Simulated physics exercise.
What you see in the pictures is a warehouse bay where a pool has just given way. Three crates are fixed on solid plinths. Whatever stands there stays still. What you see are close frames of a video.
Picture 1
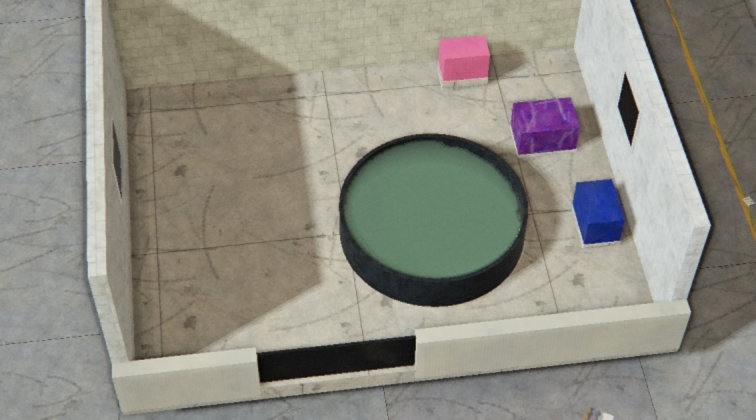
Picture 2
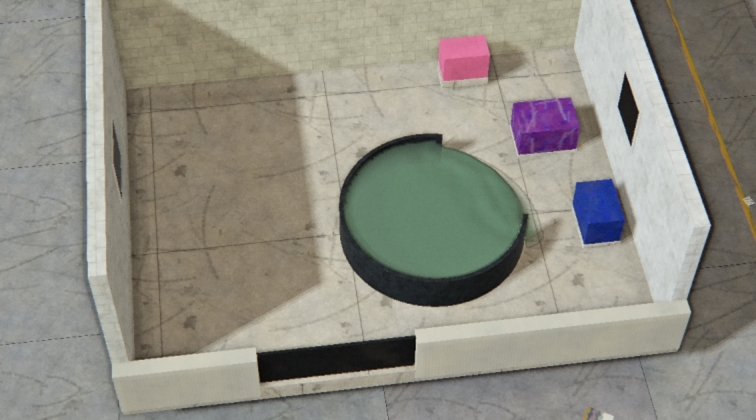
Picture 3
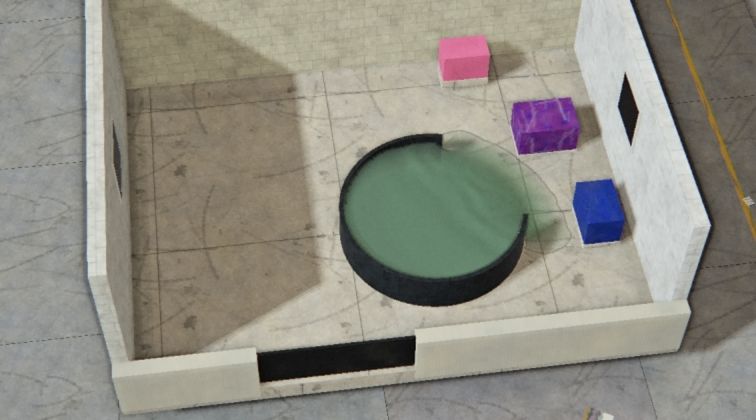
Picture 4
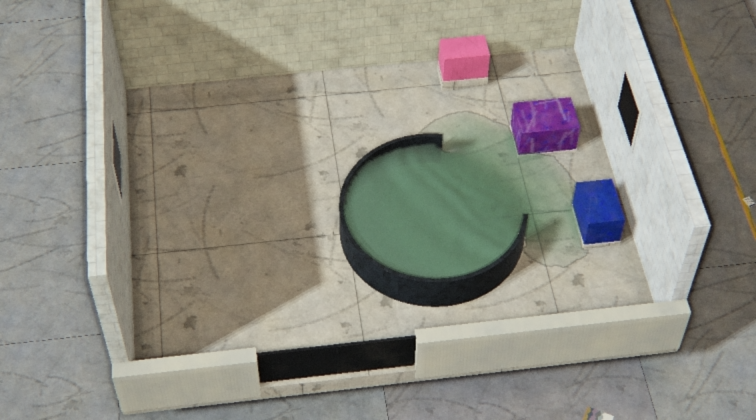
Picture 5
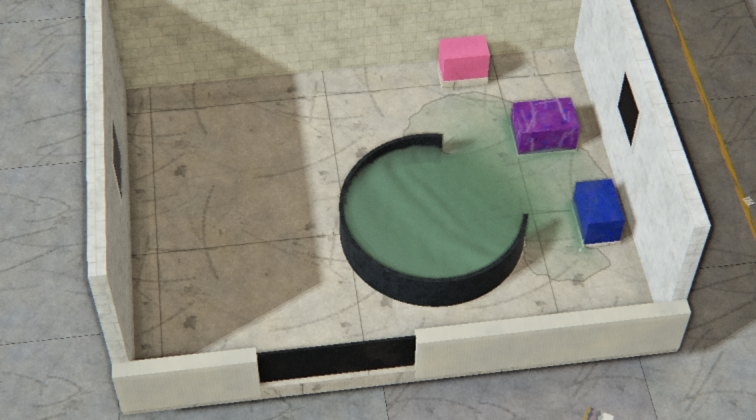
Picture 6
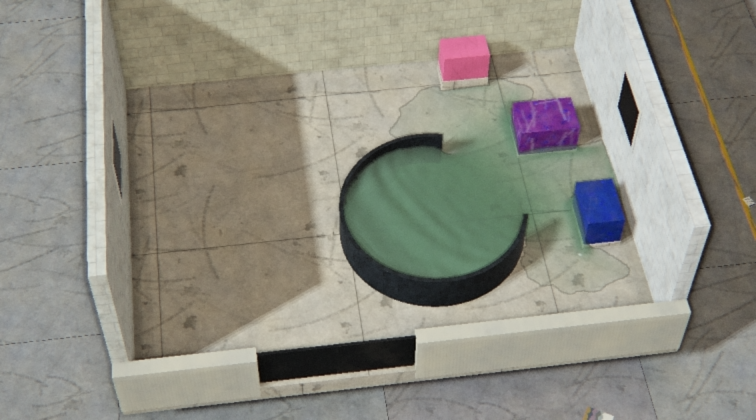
The clip shows a round, black-walled pool of green water in a walled bay; its right side opens, and water pours out through the gap, spreading across the floor around the purple and blue blocks.
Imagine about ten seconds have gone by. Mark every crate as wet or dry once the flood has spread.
Pink crate: Wet, purple crate: Wet, blue crate: Wet.
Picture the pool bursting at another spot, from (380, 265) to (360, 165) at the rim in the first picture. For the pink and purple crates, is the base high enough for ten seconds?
Taking them in turn, the pink is missed and the purple is overtopped.
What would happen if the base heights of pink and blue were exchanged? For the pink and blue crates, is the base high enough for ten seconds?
The pink crate is reached and the blue crate is reached.
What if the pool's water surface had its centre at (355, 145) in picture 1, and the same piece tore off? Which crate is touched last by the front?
The blue one.
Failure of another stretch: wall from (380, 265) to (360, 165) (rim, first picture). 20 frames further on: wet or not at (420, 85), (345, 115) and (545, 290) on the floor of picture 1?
So it's nothing at the first, nothing at the second and nothing at the third.
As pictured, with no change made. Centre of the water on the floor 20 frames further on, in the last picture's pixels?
I'd put my finger on (490, 181).
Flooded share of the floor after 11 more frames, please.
Close to 35 percent, by my reckoning.
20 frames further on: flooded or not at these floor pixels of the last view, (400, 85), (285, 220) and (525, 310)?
Going through them one by one, the first is waterlogged, the second spared and the third waterlogged.
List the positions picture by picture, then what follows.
The first picture shows the round pool at (433, 208) is whole and still.
In the second picture, the front is at (534, 241), out from the gap at (499, 181).
In the third picture, the front is at (561, 241), out from the gap at (499, 183).
In the fourth picture, water pours out at (499, 184) and has run to (583, 252).
In the fifth picture, the front is at (601, 262), out from the gap at (499, 184).
In the sixth picture, the front is at (616, 273), out from the gap at (499, 184).
A moment on, water covers 25 % of the floor; the pink crate water round its plinth, the purple crate water round its plinth, the blue crate water round its plinth.
Next, water covers 35 % of the floor; the pink crate water round its plinth, the purple crate water round its plinth, the blue crate water round its plinth.
Then, water covers 55 % of the floor; the pink crate water round its plinth, the purple crate water round its plinth, the blue crate water round its plinth.
Later, water covers 90 % of the floor; the pink crate water round its plinth, the purple crate water round its plinth, the blue crate water round its plinth.
In the end, water covers 100 % of the floor; the pink crate was topped, the purple crate was topped, the blue crate was topped.
